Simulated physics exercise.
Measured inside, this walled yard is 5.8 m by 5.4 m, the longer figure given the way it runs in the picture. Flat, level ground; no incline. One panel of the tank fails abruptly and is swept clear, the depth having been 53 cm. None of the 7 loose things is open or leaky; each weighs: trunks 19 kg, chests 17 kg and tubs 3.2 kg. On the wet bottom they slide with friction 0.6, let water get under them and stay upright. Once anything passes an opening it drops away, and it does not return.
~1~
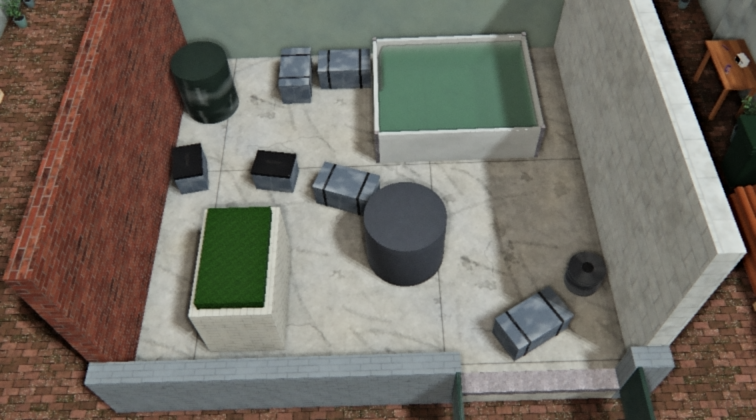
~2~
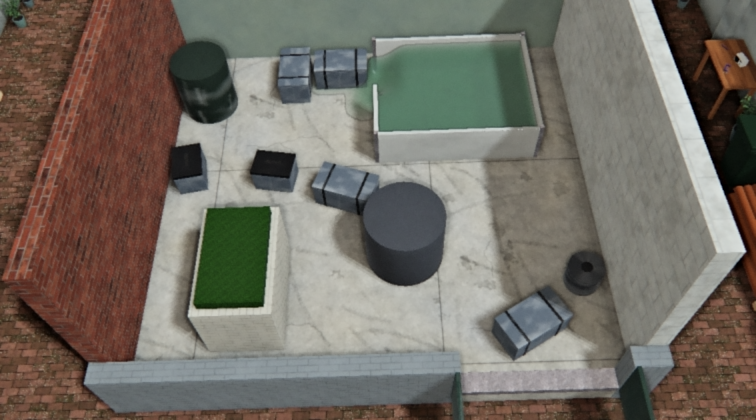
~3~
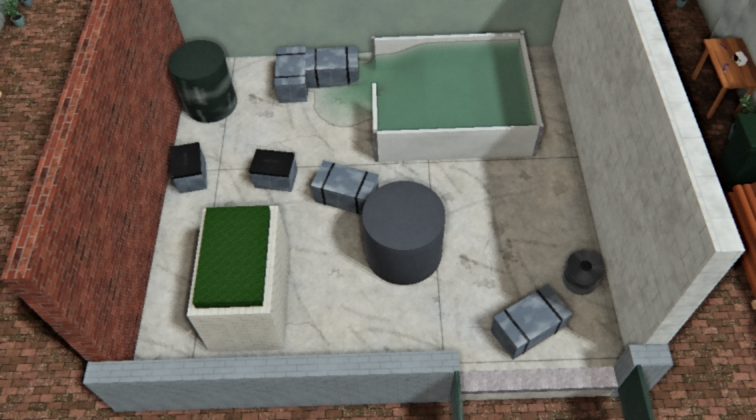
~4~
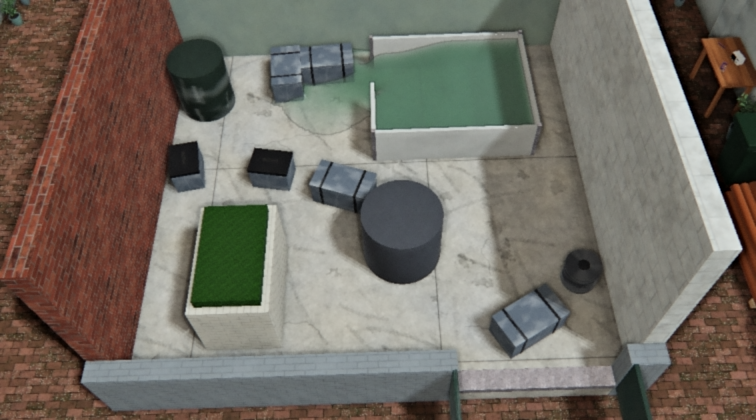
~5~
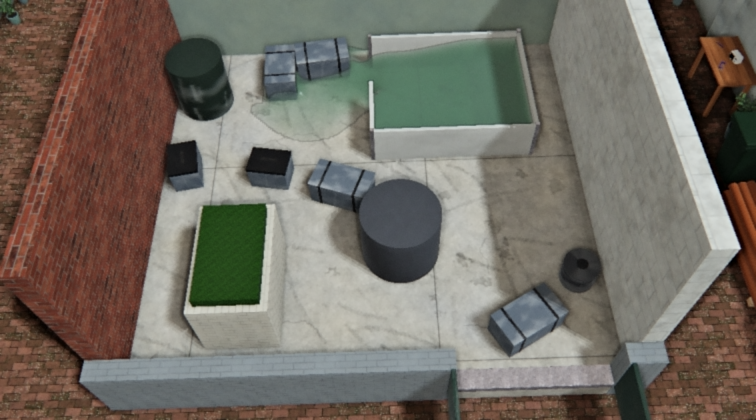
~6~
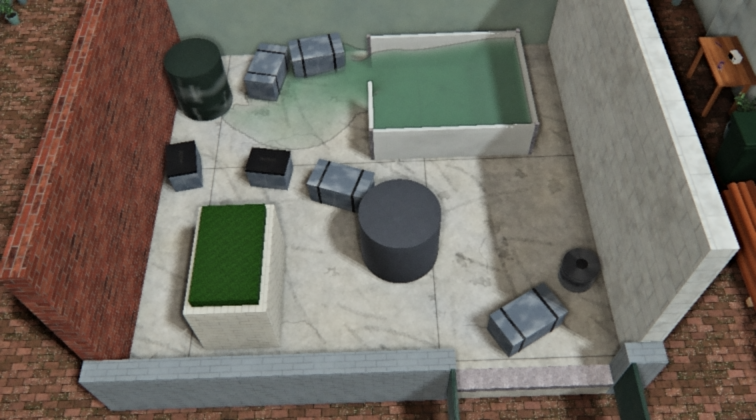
In a walled yard with a paved floor, trunks, dark tubs and a grass-topped block stand around a pale tank of green water. The tank's left side opens and water spreads leftward across the paving in a widening fan, pushing the two nearest trunks left, the farther one turning as they separate.
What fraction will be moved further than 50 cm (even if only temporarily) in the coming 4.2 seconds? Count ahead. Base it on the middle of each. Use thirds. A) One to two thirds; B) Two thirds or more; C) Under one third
One to two thirds (A).
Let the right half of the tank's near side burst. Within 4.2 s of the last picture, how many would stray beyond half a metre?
That gives 2 of them.
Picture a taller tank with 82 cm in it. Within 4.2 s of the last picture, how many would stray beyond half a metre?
So the tally would be 5.
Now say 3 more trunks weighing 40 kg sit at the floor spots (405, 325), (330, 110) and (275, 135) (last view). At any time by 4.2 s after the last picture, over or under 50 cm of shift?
Going through them, I'd say falls short, exceeds it and finally exceeds it.
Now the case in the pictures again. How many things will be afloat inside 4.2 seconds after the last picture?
Tally: 4 of them.
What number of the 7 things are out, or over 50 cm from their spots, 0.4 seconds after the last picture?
By then the count is 2.
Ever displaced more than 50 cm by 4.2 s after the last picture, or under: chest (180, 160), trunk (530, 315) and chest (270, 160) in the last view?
Taking them in turn, the answers are greater, smaller and greater.
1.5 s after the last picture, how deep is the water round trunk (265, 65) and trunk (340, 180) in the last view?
I'd put it at 24 cm and 0 cm respectively.
Then, 0.4 s after the last picture 2 of 7 are over 50 cm from their spots; 1 afloat.
Then, 1.5 s after the last picture 3 of 7 are over 50 cm from their spots; 2 afloat.
Then, 2.8 s after the last picture 3 of 7 are over 50 cm from their spots; 2 afloat.
Then, 4.2 s after the last picture 4 of 7 are over 50 cm from their spots, and 4 have been at some point; 4 afloat.
